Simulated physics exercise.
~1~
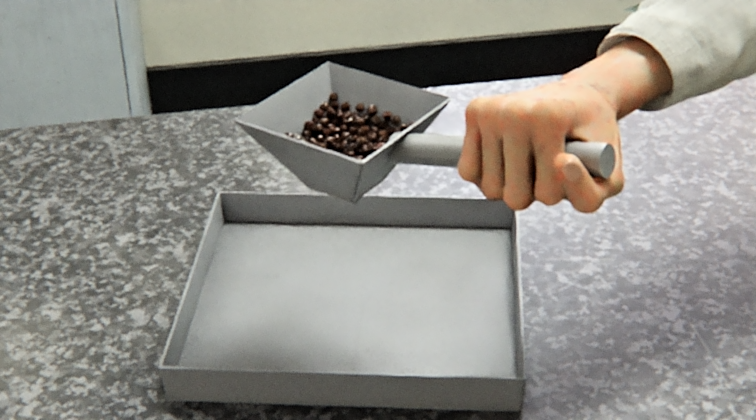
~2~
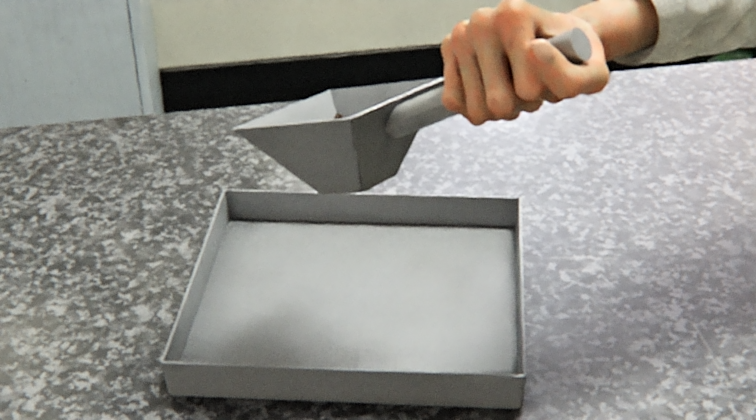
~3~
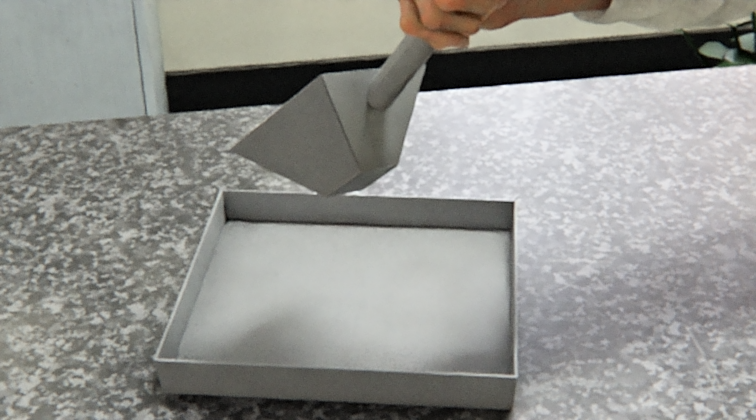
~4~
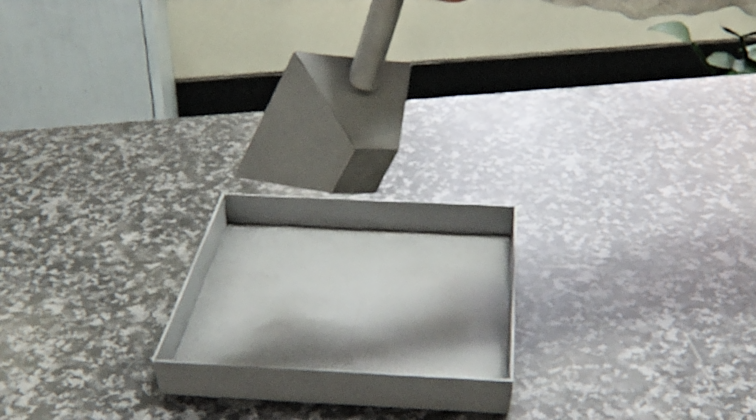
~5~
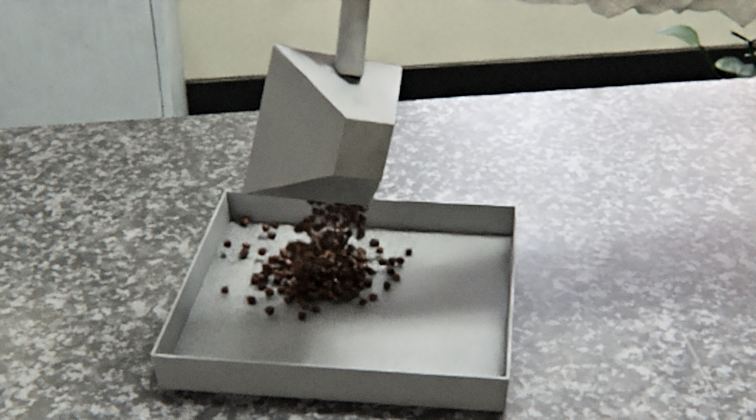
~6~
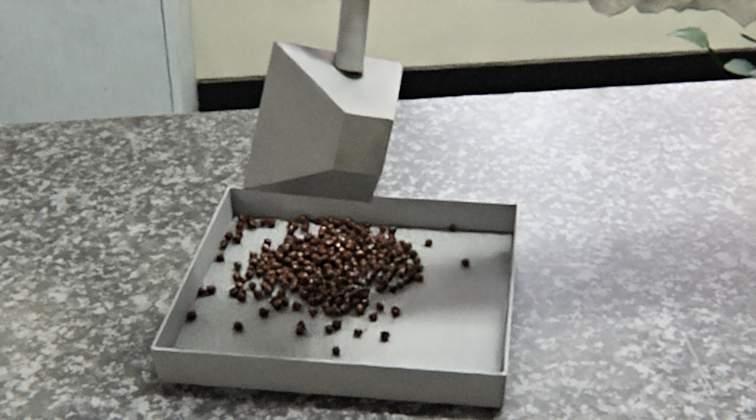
On a speckled countertop, a hand tips a gray scoop, spilling brown beans into a tray.
